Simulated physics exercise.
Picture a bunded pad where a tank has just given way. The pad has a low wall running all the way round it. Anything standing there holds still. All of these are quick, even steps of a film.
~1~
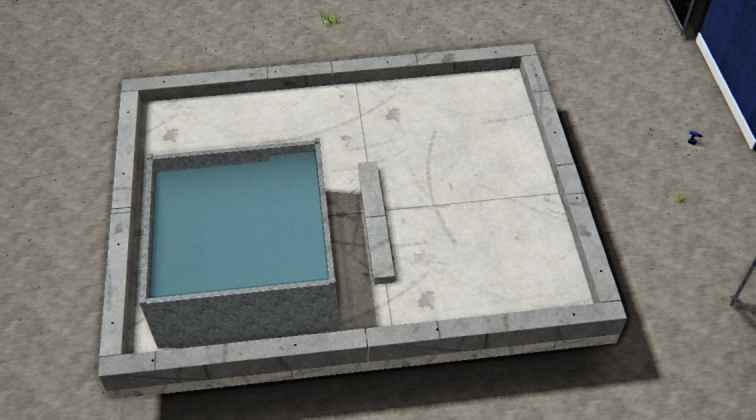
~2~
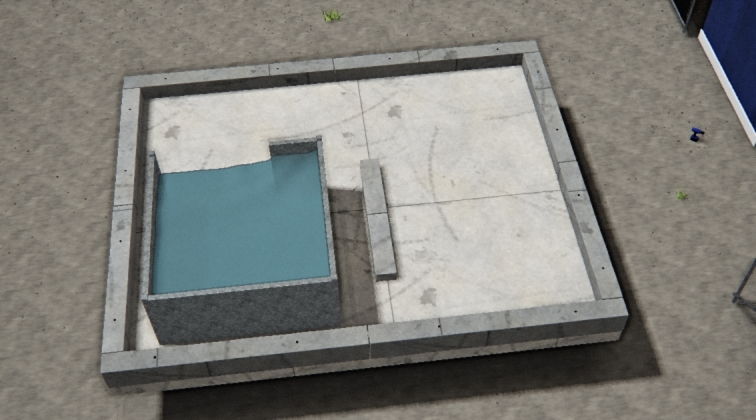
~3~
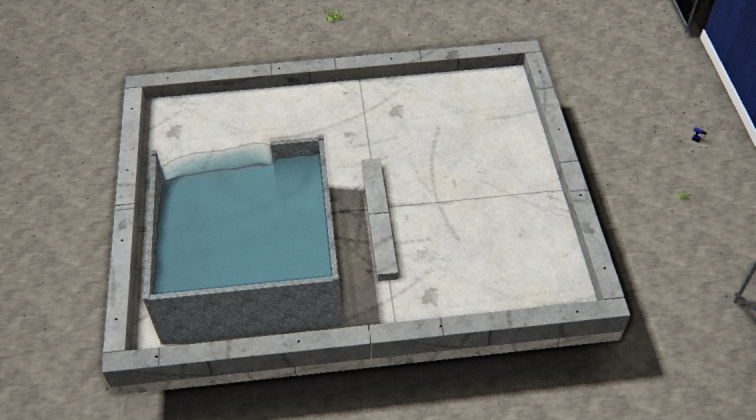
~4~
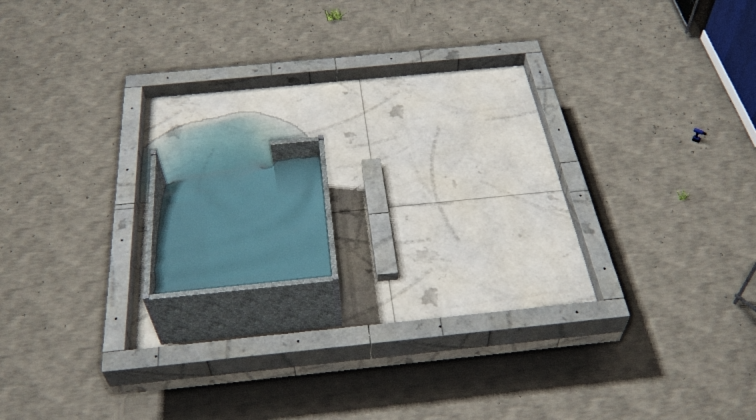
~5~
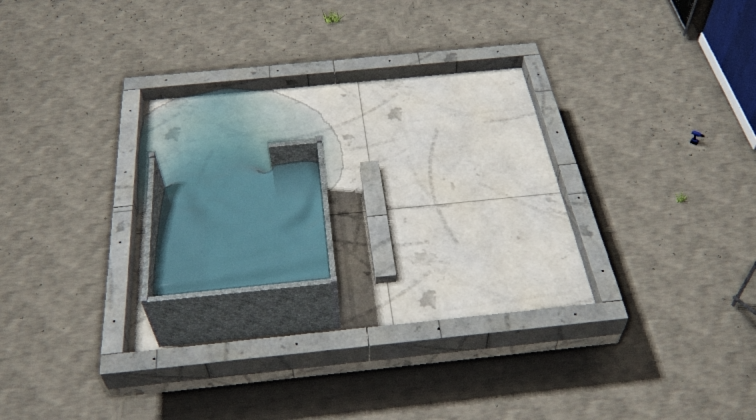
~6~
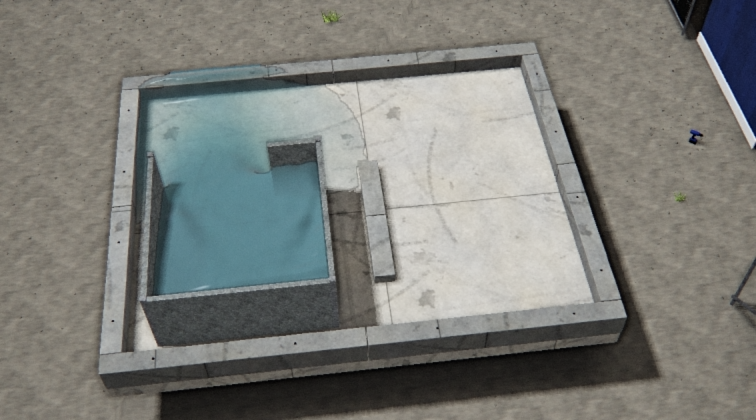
Water tank on a low-walled concrete pad losing part of its far side, with water pouring out and spreading across the floor.
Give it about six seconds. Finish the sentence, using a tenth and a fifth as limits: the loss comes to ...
The loss comes to over a fifth.
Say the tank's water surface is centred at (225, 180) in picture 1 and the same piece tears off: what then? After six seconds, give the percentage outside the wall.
Estimated share: Around 34 %.
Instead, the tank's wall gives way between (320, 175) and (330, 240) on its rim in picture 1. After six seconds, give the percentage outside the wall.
About 6 %.
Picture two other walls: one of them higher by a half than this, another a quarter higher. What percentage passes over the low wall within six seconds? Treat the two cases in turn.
10 % and 16 %.
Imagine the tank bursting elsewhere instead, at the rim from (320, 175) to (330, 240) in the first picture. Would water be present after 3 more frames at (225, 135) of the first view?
At that place: Clear.
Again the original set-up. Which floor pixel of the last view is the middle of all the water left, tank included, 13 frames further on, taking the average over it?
At about (261, 184).
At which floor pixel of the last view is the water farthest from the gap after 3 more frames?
I'd say near (391, 85).
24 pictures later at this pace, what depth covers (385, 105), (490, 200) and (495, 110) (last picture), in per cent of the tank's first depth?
Roughly 12 per cent, 6 per cent and 18 per cent.
A moment on, water covers 30 % of the floor; the low wall has let 1 % over.
Next, water covers 30 % of the floor; the low wall has let 4 % over.
Then, water covers 50 % of the floor; the low wall has let 19 % over.
Later, water covers 65 % of the floor; the low wall has let 23 % over.
In the end, water covers 75 % of the floor; the low wall has let 23 % over.
